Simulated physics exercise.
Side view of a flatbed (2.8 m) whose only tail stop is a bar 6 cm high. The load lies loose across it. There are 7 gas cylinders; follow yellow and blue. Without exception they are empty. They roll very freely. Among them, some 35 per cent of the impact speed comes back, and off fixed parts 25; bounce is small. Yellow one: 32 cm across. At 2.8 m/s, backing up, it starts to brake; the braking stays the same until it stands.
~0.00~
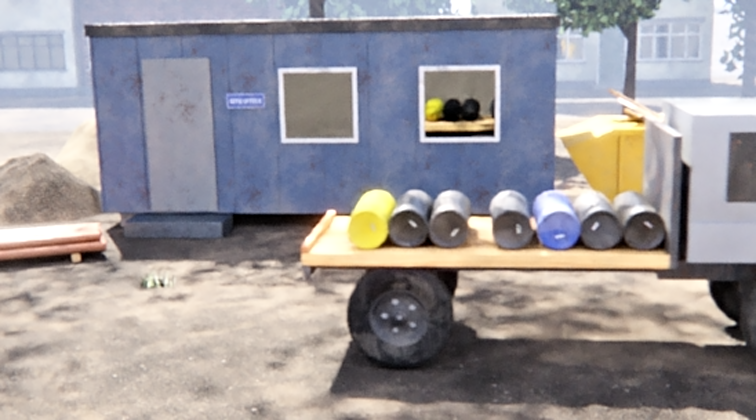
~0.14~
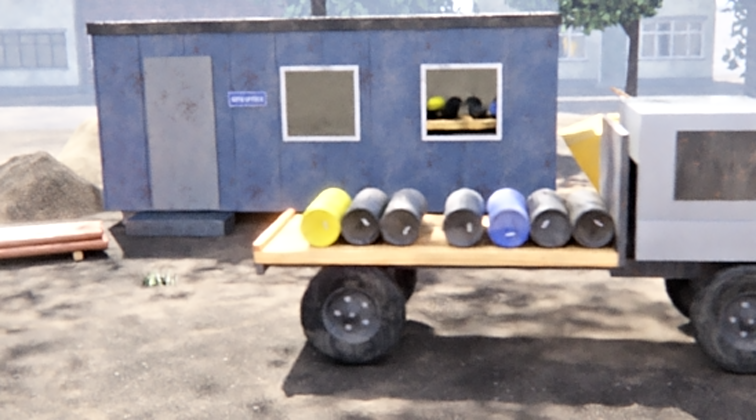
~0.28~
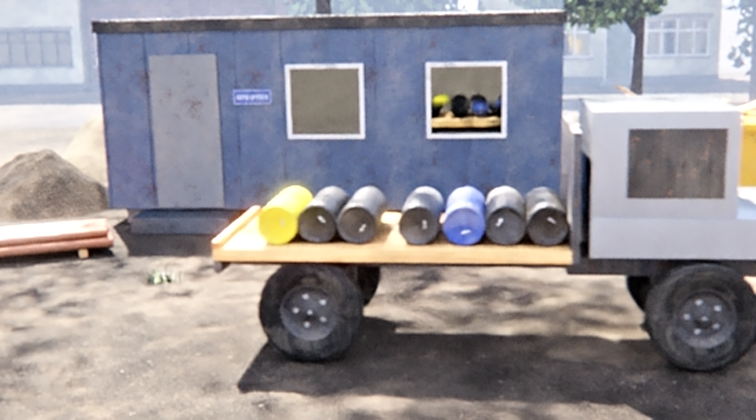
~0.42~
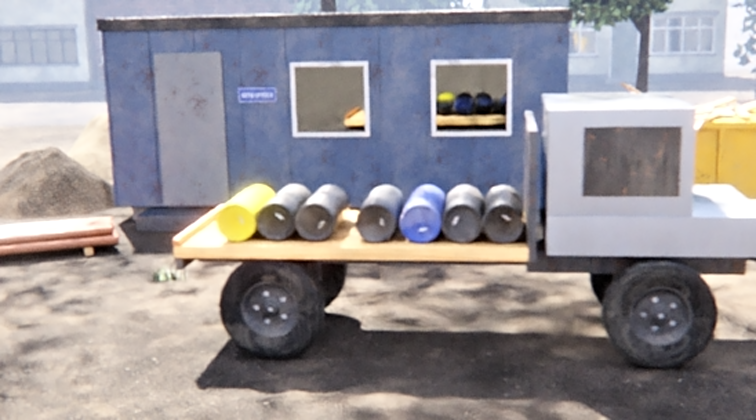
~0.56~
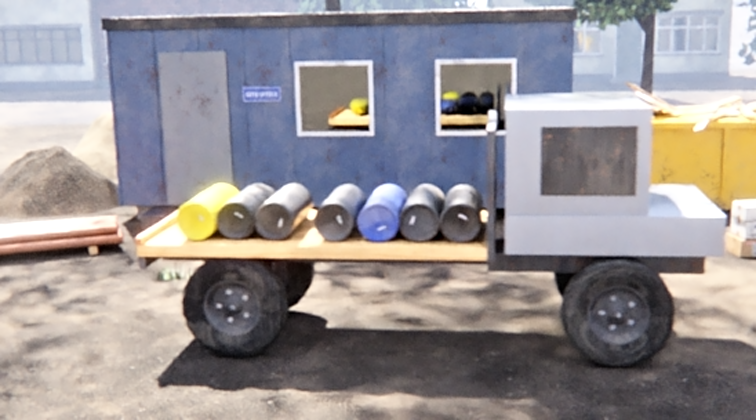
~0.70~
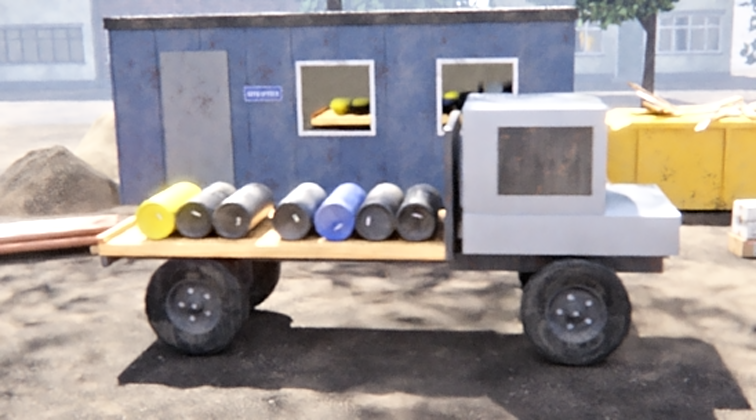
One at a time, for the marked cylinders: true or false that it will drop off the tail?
Yellow cylinder: False. Blue: False.
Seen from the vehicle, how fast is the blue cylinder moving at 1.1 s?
It's going at around 0.4 m/s.
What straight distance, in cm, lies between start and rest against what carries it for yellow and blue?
For yellow it's 35, and for blue it's 50.
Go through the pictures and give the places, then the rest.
Yellow (367, 229), blue (559, 230); tail bar at (305, 250); speed 2.8 m/s; 7 of the 7 make up the bottom layer on the bed, in the first picture.
Yellow (319, 227), blue (509, 228); tail bar at (258, 247); speed 2.7 m/s, in the second picture.
Yellow (277, 225), blue (464, 226); tail bar at (216, 245); speed 2.6 m/s, in the third picture.
Yellow (236, 222), blue (421, 223); tail bar at (177, 242); speed 2.5 m/s, in the fourth picture.
Yellow (196, 221), blue (378, 222); tail bar at (139, 241); speed 2.4 m/s, in the fifth picture.
Yellow (154, 220), blue (335, 222); tail bar at (101, 240); speed 2.3 m/s, in the sixth picture.
Then, 1.1 s in, yellow is on the bed, 25 cm from the bar, rolling towards it; blue is on the bed, 175 cm from the bar, rolling towards it; 0 of 7 are off.
Then, 1.5 s in, yellow is on the bed, 10 cm from the bar, rolling towards it; blue is on the bed, 155 cm from the bar, rolling towards it; 0 of 7 are off.
In the end (2.0 s), yellow is on the bed, 10 cm from the bar; blue is on the bed, 140 cm from the bar; 0 of 7 are off.
